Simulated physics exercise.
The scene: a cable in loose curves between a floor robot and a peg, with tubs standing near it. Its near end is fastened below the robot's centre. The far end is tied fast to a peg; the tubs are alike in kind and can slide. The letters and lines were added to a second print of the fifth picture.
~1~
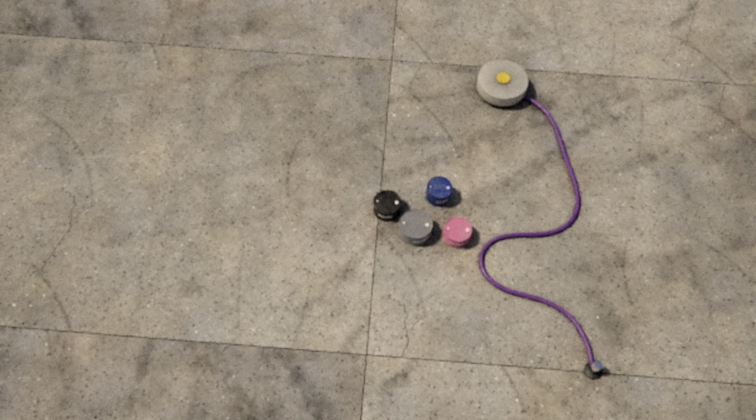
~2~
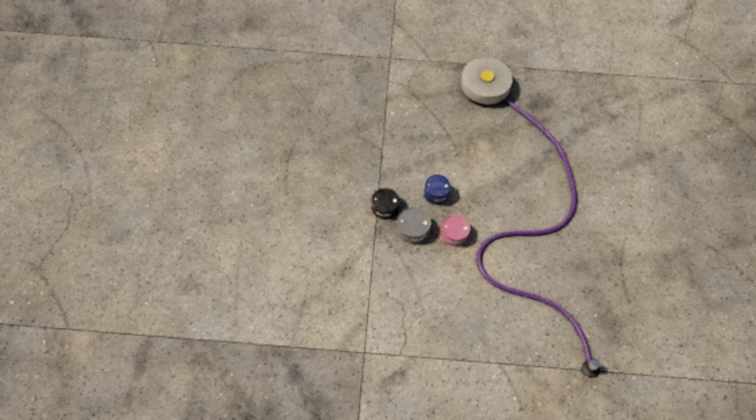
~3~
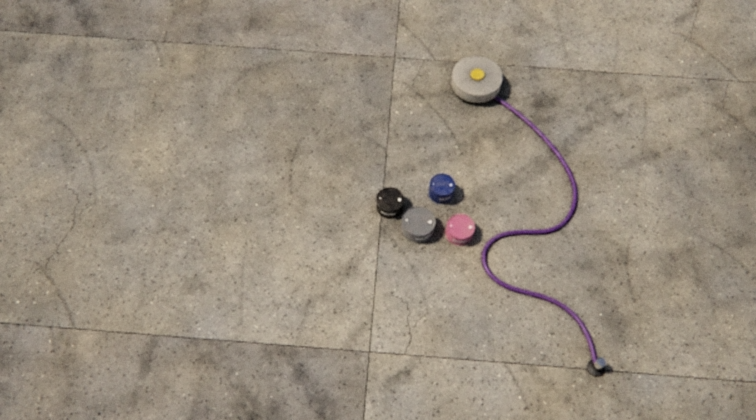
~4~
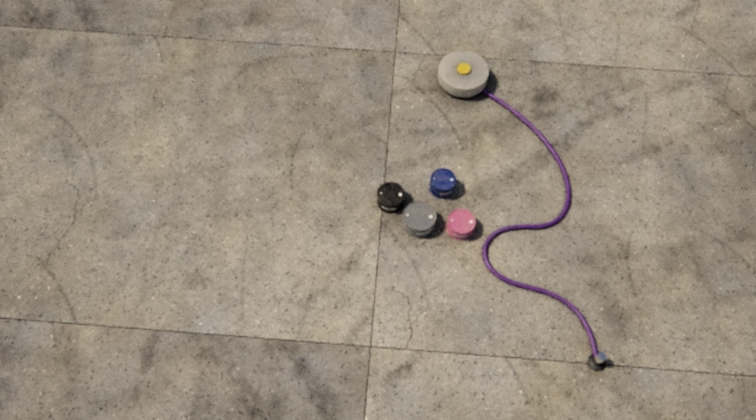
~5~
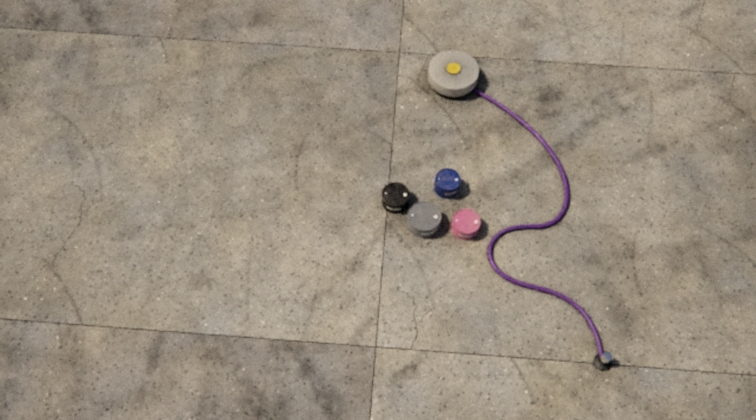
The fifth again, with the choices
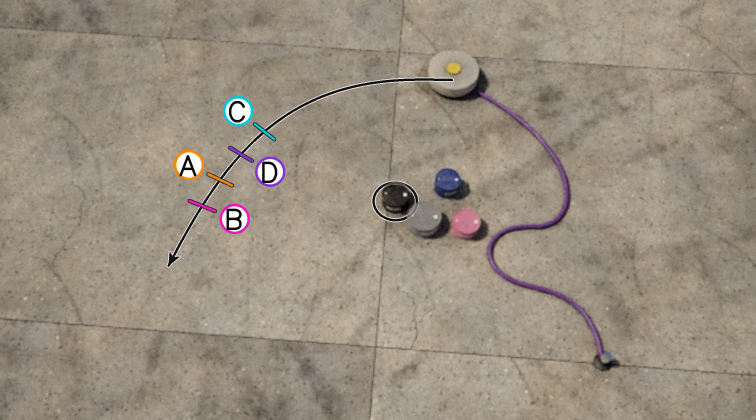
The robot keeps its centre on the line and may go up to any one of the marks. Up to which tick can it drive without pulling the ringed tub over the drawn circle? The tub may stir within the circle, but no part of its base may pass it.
The farthest safe stop is B.
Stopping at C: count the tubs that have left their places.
The count is none.
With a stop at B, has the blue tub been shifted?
By then, yes.
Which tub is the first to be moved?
The blue one.
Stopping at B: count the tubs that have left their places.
One.
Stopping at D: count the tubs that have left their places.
The count is none.
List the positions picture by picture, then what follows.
Grey tub (415, 228); black tub (387, 206); pink tub (457, 233), in the first picture.
Robot (486, 82); peg (593, 366), in the second picture.
Robot (476, 80); black tub (390, 203), in the third picture.
Robot (463, 75); blue tub (442, 184), in the fourth picture.
Robot (453, 74); grey tub (424, 220); black tub (395, 198); pink tub (466, 225), in the fifth picture.
On the marked copy, A at (220, 180); B at (202, 206); C at (264, 132); D at (241, 154); the ring at (395, 201); the route from (452, 80) via (280, 119) to (169, 266).
With B. Early on, robot (348, 82); black tub (395, 198).
Further on, robot (257, 132); black tub (395, 198).
At the end, robot (200, 201); black tub (395, 198); blue tub (438, 197); the black tub is still in its ring.
As for the rest, A is safe but short; C is safe but short; D is safe but short.
